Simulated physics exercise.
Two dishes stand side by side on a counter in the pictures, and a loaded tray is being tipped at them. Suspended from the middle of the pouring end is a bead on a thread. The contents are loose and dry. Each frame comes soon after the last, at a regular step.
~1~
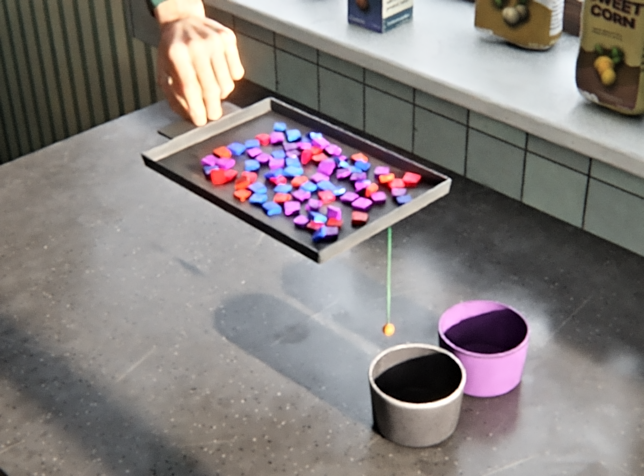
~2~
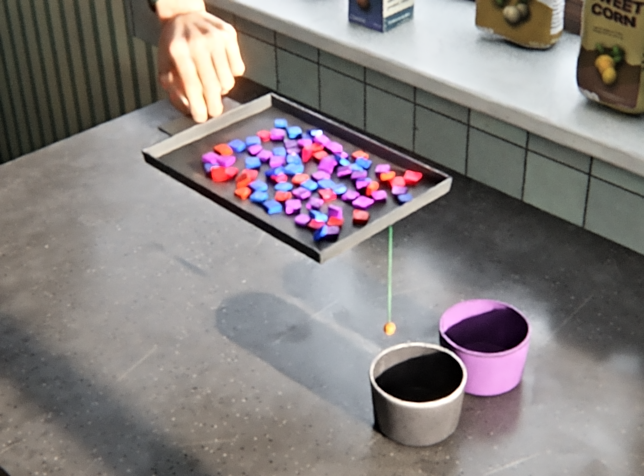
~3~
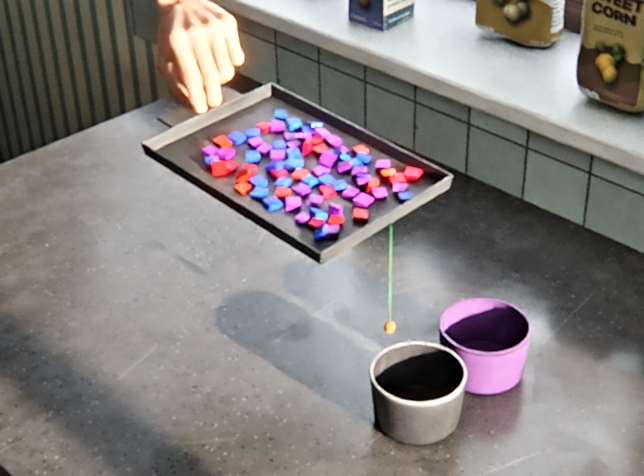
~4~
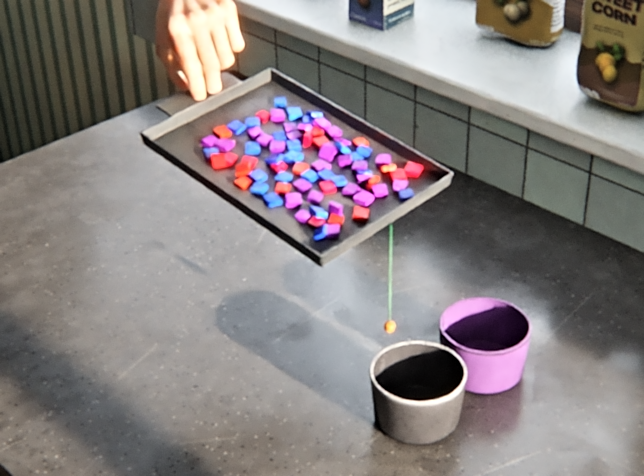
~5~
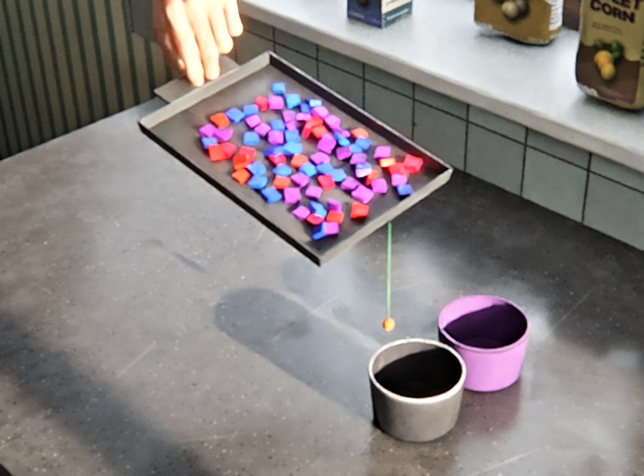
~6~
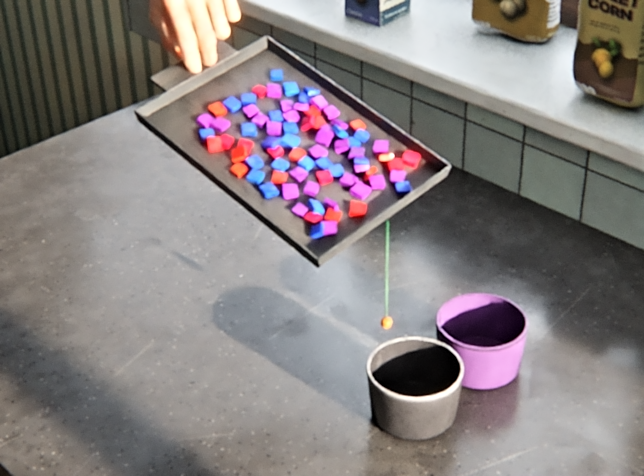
On a dark countertop near a tiled ledge, a hand holds a tray of red, blue and purple pieces above a grey dish and a purple one, gradually raising the tray's back edge while a bead hangs from its front.
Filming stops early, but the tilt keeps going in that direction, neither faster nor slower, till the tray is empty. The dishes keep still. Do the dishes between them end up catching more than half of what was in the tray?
Most of it finds no dish.
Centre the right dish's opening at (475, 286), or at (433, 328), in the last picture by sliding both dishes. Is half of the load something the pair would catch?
At place one a lesser share; at place two the greater share.
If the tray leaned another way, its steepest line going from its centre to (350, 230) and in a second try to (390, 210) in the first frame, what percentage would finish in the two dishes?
The first try gives close to 50 percent; the next gives 80 percent.
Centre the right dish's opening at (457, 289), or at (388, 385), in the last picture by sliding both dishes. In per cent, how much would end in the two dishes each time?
Trial 1: 0 percent; trial 2: 40 percent.
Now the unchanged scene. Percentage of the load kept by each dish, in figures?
Left about 20, right about 0 in a hundred.
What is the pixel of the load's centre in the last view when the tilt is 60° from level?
Roughly (329, 195).
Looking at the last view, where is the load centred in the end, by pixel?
Close to (346, 420), more or less.
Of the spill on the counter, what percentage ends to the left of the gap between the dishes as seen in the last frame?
Around 100 %.
Soon, tray tipped steeply; nearly all on the tray; a stray few in the air.
A while on, tray tipped right over; about half on the tray; a small part in the left dish; a small part outside both; about a quarter in the air.
Towards the end, tray tipped past a quarter turn; about a quarter in the left dish; most outside both.
Finally, tray tipped past a quarter turn; about a quarter in the left dish; none in the right dish; most outside both.
